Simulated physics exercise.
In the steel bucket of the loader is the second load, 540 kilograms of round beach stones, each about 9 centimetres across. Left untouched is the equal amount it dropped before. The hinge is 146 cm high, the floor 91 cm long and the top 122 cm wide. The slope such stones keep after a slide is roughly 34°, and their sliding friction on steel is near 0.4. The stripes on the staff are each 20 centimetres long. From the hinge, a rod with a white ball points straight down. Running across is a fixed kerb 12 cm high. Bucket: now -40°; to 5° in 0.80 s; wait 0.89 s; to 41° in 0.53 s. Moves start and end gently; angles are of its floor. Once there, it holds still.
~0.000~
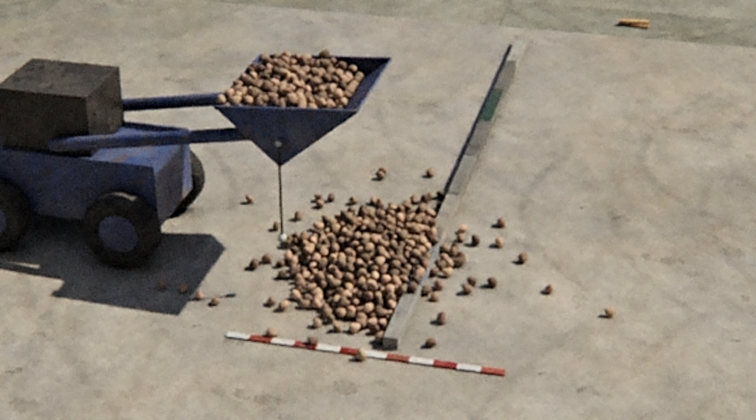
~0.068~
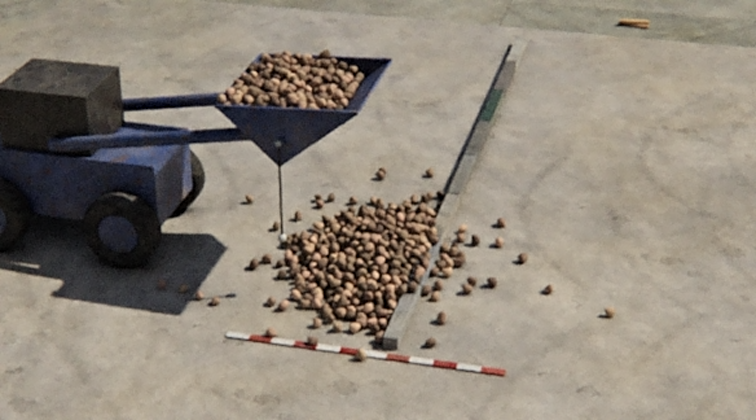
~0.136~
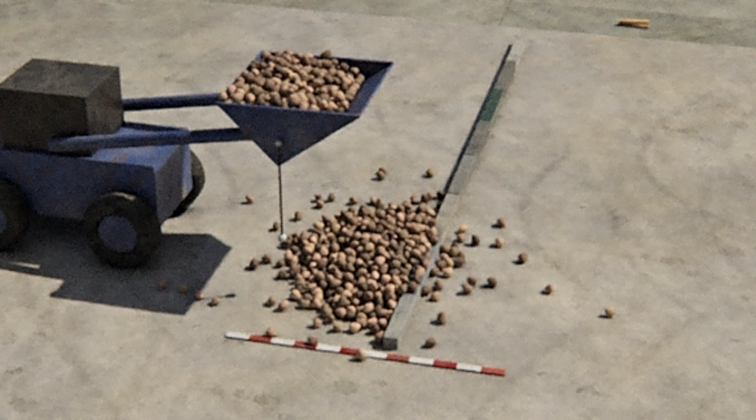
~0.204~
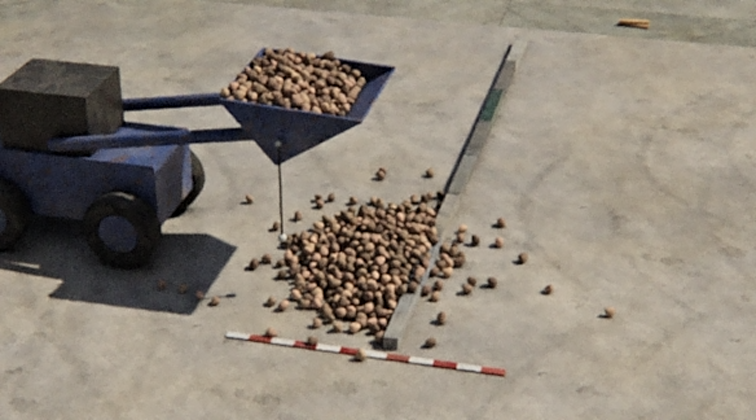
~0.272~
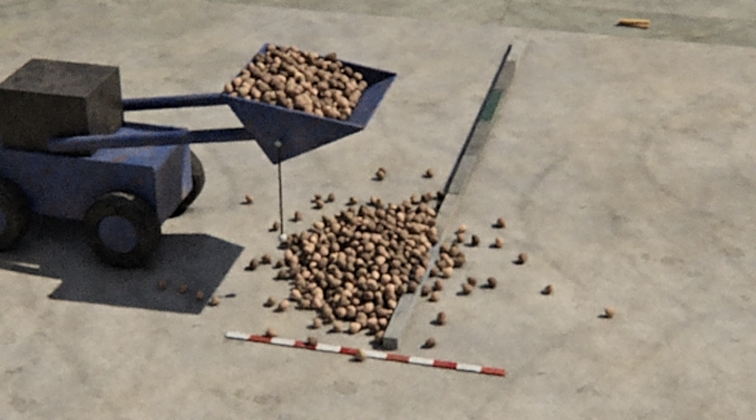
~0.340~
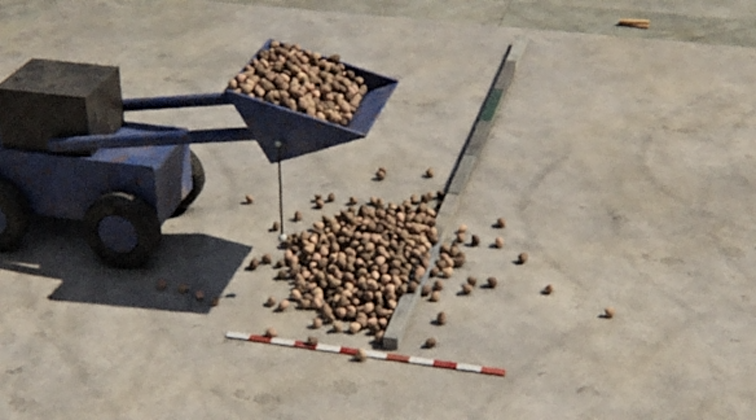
We see a blue loader holding a bucket of brown stones beside a pile of similar stones lying against a low kerb; the bucket slowly tilts forward, its right edge lowering slightly, while the loader and pile stay still.
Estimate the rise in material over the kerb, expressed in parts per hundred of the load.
Close to 43 parts in a hundred.
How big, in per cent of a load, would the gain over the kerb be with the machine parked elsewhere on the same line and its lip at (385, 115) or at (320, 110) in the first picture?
Around 70 percent, then around 10 percent.
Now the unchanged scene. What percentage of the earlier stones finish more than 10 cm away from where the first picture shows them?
Close to 10 per cent.
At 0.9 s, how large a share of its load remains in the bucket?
It still holds about 100 per cent.
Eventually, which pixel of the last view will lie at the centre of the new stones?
In the last view, about pixel (416, 251).
After 0.6 s the floor is at -2°; in per cent of one load, 100 in the bucket, 96 on this side of the kerb, 4 over the kerb; the foremost stones are at (514, 271).
After 0.9 s the floor is at 5°; in per cent of one load, 100 in the bucket, 96 on this side of the kerb, 4 over the kerb; the foremost stones are at (514, 271).
After 2.7 s the floor is at 41°; in per cent of one load, 8 in the bucket, 169 on this side of the kerb, 24 over the kerb; the foremost stones are at (582, 314).
After 5.4 s the floor is at 41°; in per cent of one load, 0 in the bucket, 153 on this side of the kerb, 47 over the kerb; the foremost stones are at (591, 324). Net gain over the kerb, 43.
